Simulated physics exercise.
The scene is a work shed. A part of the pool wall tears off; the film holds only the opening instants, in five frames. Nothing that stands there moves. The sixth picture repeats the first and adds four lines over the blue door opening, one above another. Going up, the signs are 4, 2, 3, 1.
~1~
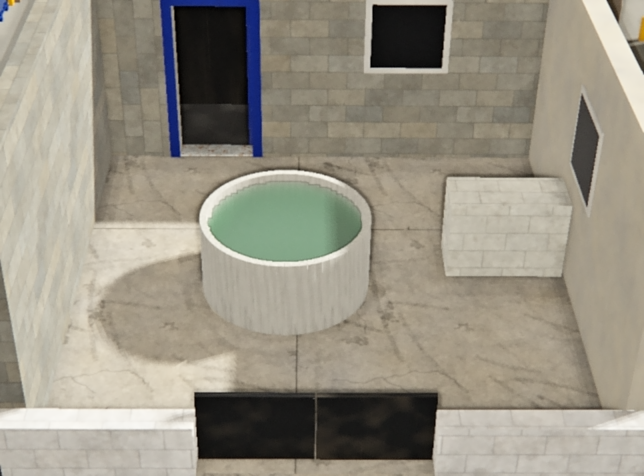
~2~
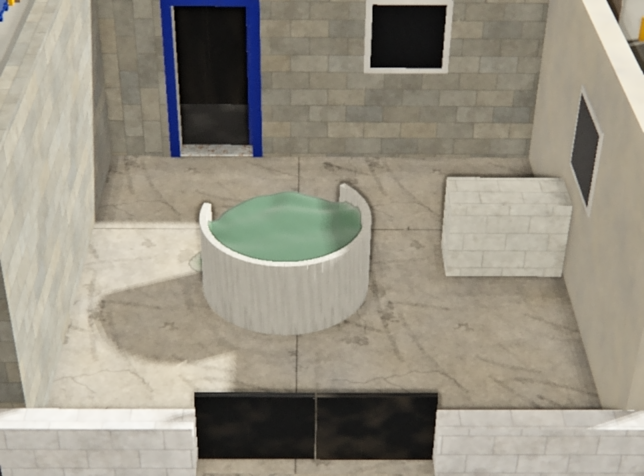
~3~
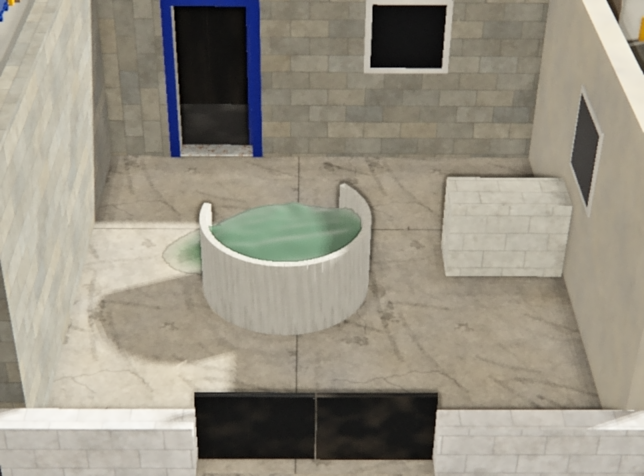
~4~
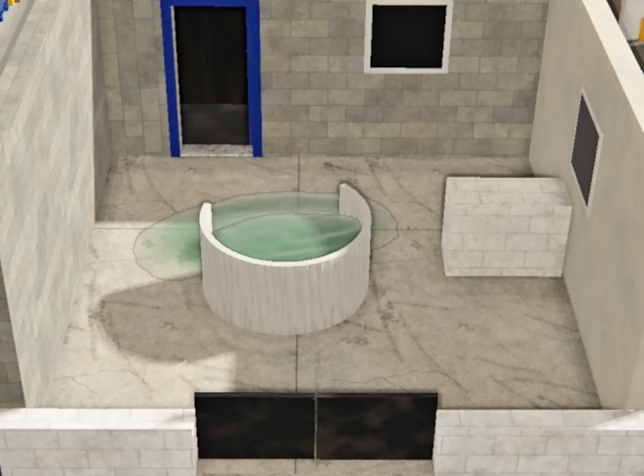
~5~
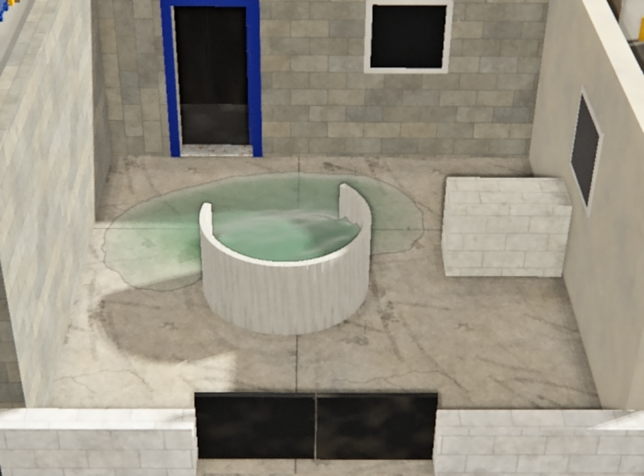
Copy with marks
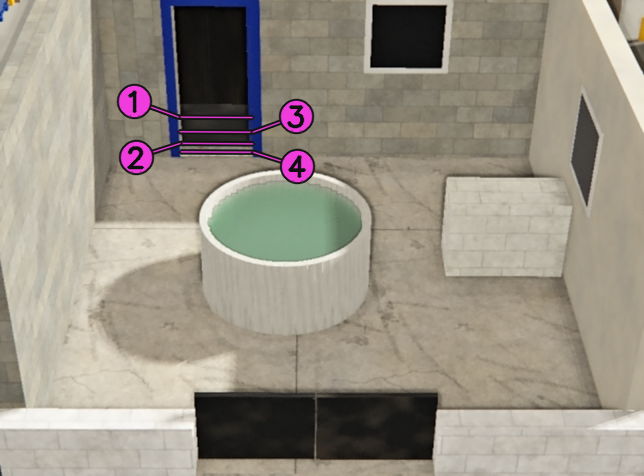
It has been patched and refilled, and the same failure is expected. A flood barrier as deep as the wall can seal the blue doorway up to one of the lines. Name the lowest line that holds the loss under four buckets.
The limit is 3.
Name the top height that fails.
Here it is height 2.
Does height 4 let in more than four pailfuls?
Yes.
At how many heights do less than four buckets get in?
Two of them.
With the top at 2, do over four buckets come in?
Yes.
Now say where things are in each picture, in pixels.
In the first frame, water in the pool at rest, its middle at (286, 222); foot of the blue doorway at (217, 156); shut gate at (316, 405).
In the second frame, water covers 2 % of the ground, its front hidden from here.
In the third frame, front seen at (176, 248), 6 % of the ground wet.
In the fourth frame, front seen at (384, 214), 12 % of the ground wet.
In the fifth frame, front seen at (414, 211), 21 % of the ground wet.
On the marked copy, 1 at (215, 117); 2 at (216, 143); 3 at (216, 131); 4 at (217, 152); from the bottom up 4, 2, 3, 1.
With 1, nothing gets over.
With 2, about 11 bucketfuls get in.
With 3, a bucket or two gets in.
With 4, dozens of bucketfuls pour in.
